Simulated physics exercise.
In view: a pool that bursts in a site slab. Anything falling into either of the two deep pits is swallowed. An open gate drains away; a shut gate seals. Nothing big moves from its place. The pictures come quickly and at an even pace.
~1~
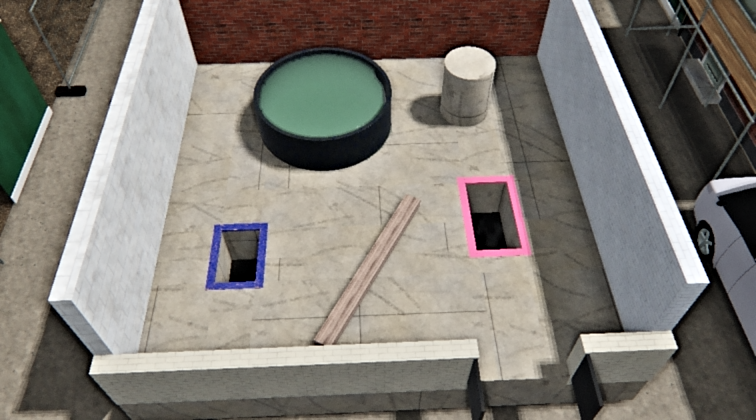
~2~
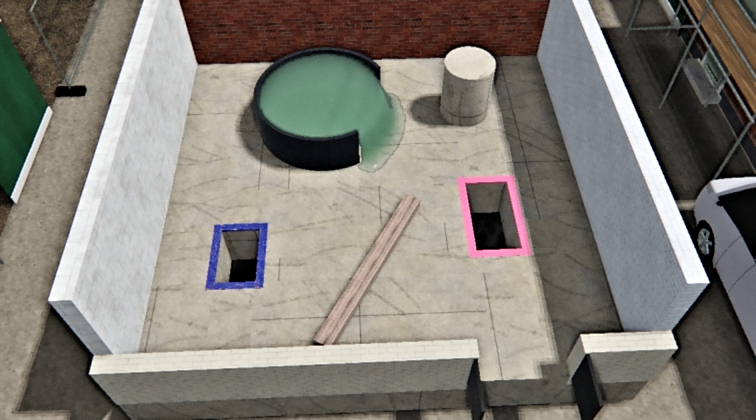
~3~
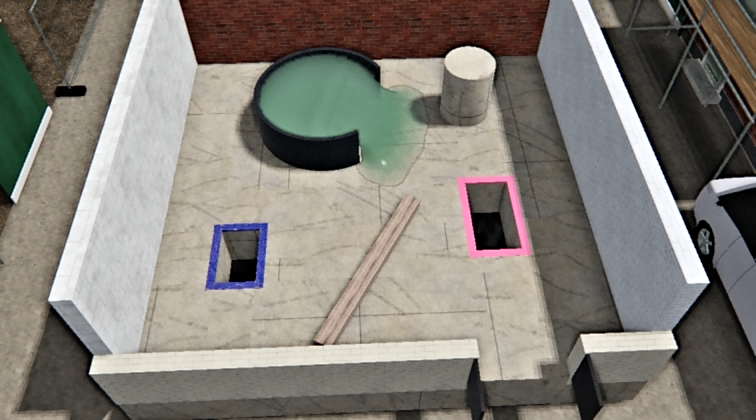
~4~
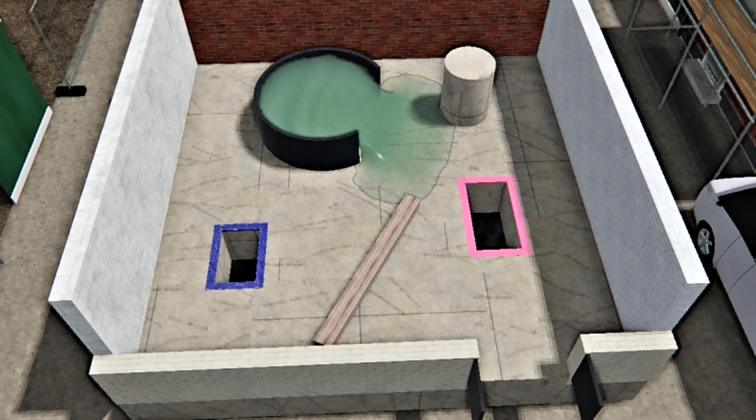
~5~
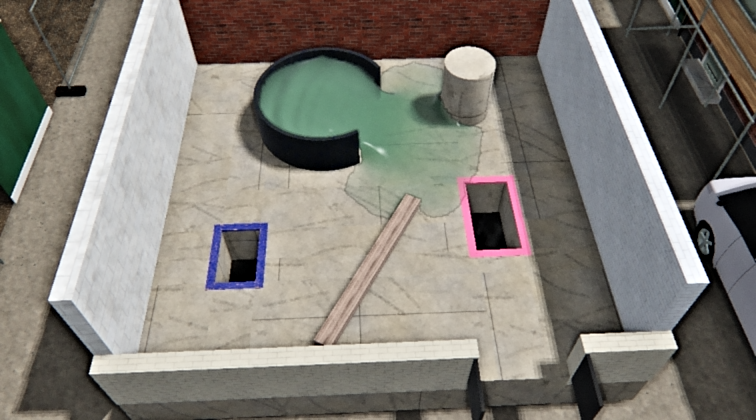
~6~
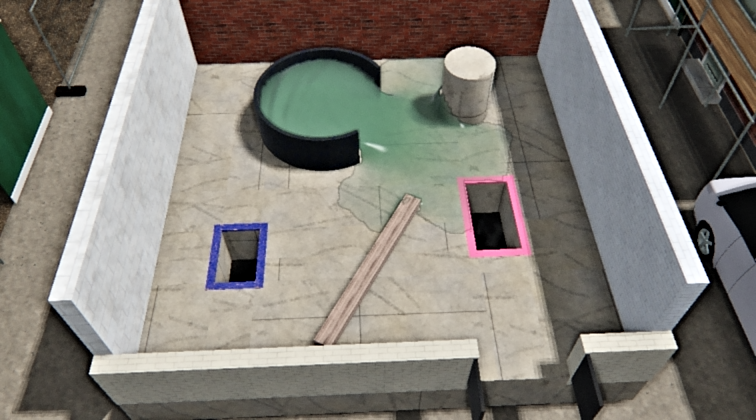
To begin with, green water sits still in a round, dark-walled pool inside a walled concrete yard. Then the pool's right side opens and water pours out across the slab, spreading rightward to the pale cylinder and forward around the plank's upper end, reaching near the pink-edged opening.
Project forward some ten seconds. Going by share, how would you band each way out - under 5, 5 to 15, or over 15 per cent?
Result: Gate: The middle band. Blue pit: The bottom band. Pink pit: The top band.
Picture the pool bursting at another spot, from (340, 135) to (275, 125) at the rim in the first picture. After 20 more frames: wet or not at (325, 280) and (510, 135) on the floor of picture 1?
Well, the first place ends up drenched, and the second one left untouched.
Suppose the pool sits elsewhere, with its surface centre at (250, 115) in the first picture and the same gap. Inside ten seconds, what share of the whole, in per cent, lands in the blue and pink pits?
Tally in per cent: Blue pit 4, pink pit 30.
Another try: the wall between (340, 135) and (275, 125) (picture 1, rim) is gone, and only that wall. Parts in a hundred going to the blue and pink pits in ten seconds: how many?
Blue 40 %, pink 2 %.
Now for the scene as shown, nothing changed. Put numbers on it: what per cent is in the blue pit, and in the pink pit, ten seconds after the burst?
Close to 0 per cent, and close to 40 per cent.
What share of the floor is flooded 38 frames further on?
It should be close to 55 %.
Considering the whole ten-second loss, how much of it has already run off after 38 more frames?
Close to 75 %.
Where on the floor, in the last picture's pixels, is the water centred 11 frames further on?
Centre of mass: Roughly (406, 132).
A moment on, water covers 25 % of the floor; the gate 0 %, the blue pit 0 %, the pink pit 5 %.
Next, water covers 35 % of the floor; the gate 0 %, the blue pit 0 %, the pink pit 13 %.
Then, water covers 45 % of the floor; the gate 1 %, the blue pit 0 %, the pink pit 22 %.
Later, water covers 55 % of the floor; the gate 6 %, the blue pit 0 %, the pink pit 31 %.
In the end, water covers 75 % of the floor; the gate 10 %, the blue pit 1 %, the pink pit 41 %.
